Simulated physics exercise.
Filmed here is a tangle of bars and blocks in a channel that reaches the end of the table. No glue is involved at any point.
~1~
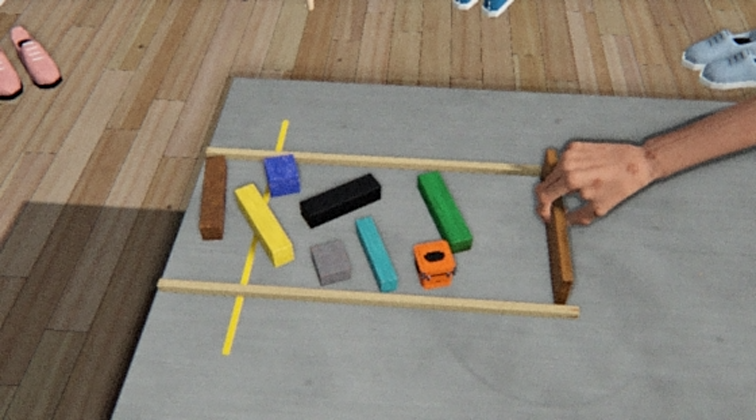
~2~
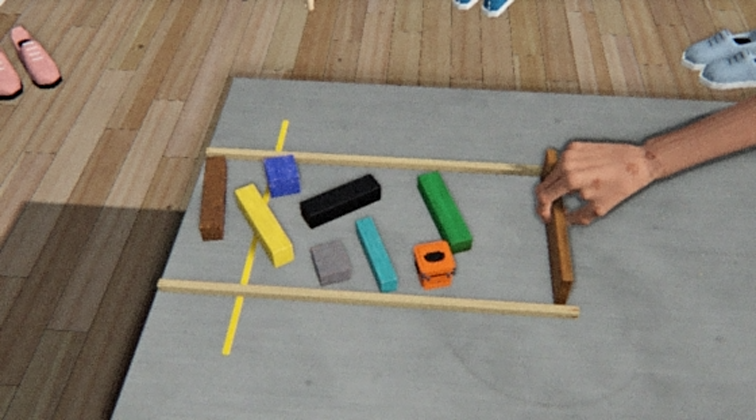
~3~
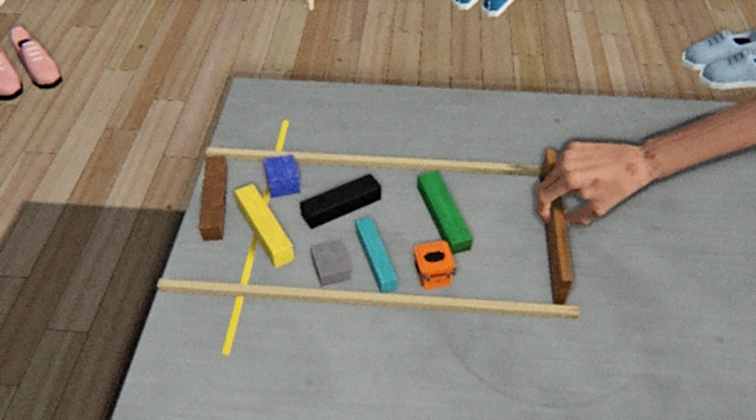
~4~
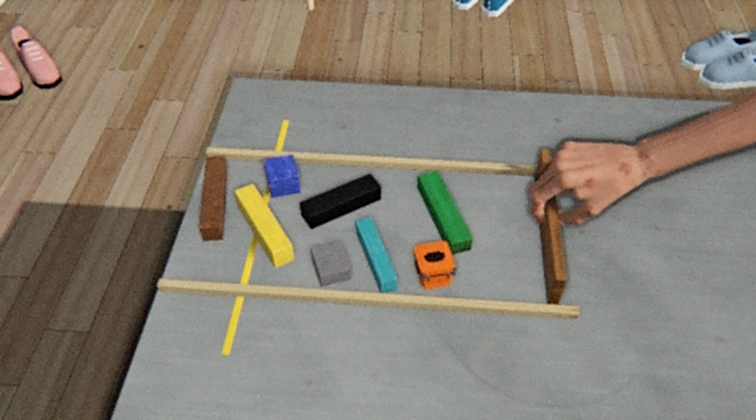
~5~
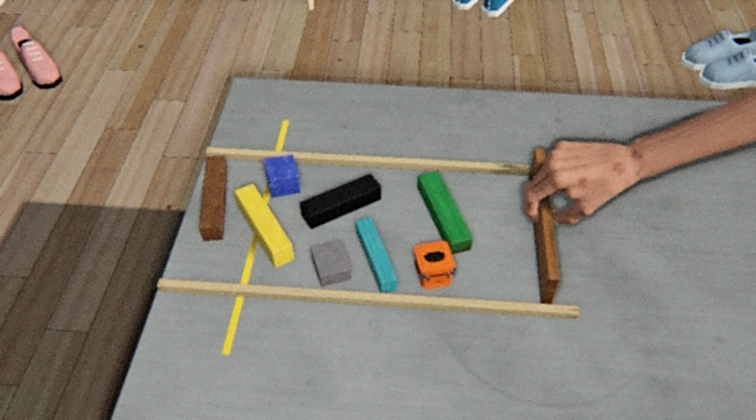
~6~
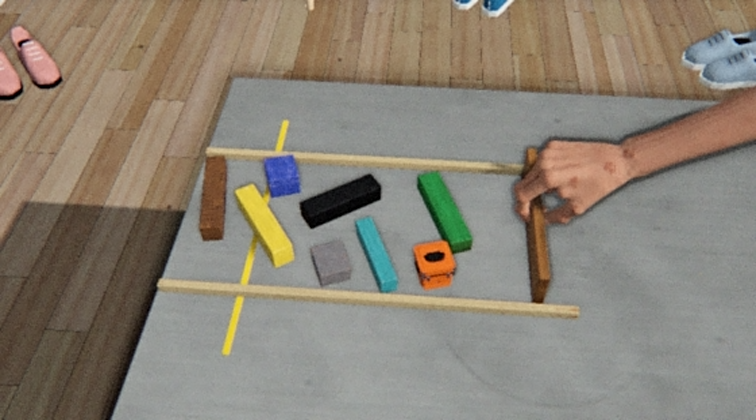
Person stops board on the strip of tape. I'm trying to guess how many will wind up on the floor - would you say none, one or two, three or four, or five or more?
I expect only one or a pair of them will drop off.
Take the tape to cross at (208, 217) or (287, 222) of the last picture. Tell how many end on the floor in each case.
6 and 0.
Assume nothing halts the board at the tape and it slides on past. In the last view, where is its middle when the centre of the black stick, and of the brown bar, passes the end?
Roughly (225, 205); roughly (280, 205).
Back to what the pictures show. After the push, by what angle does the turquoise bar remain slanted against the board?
The angle is some 15°.
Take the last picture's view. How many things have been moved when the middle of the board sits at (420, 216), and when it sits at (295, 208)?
3 by the first point, 8 by the second.
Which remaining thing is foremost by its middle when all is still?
It's the grey block.
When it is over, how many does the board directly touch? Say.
It is in contact with 2.
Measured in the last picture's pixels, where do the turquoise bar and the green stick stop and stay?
Result: One about (209, 247), other about (252, 200).
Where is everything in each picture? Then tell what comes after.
The first frame shows brown bar (214, 197); yellow bar (264, 224); blue block (282, 176); board (555, 224); tape (260, 220).
The second frame shows yellow bar (264, 224); black stick (341, 201).
The third frame shows blue block (282, 176); green stick (444, 212).
The fourth frame shows brown bar (214, 197); turquoise bar (376, 255).
The fifth frame shows yellow bar (264, 224); orange case (434, 265).
The sixth frame shows brown bar (214, 197); yellow bar (264, 224); blue block (282, 176); board (534, 223); tape (260, 220).
A little later, none off yet; brown bar at rest near (214, 197); yellow bar at rest near (264, 224); blue block at rest near (282, 176).
When it is over, the number that fall off is one or two; down, yellow bar and brown bar.
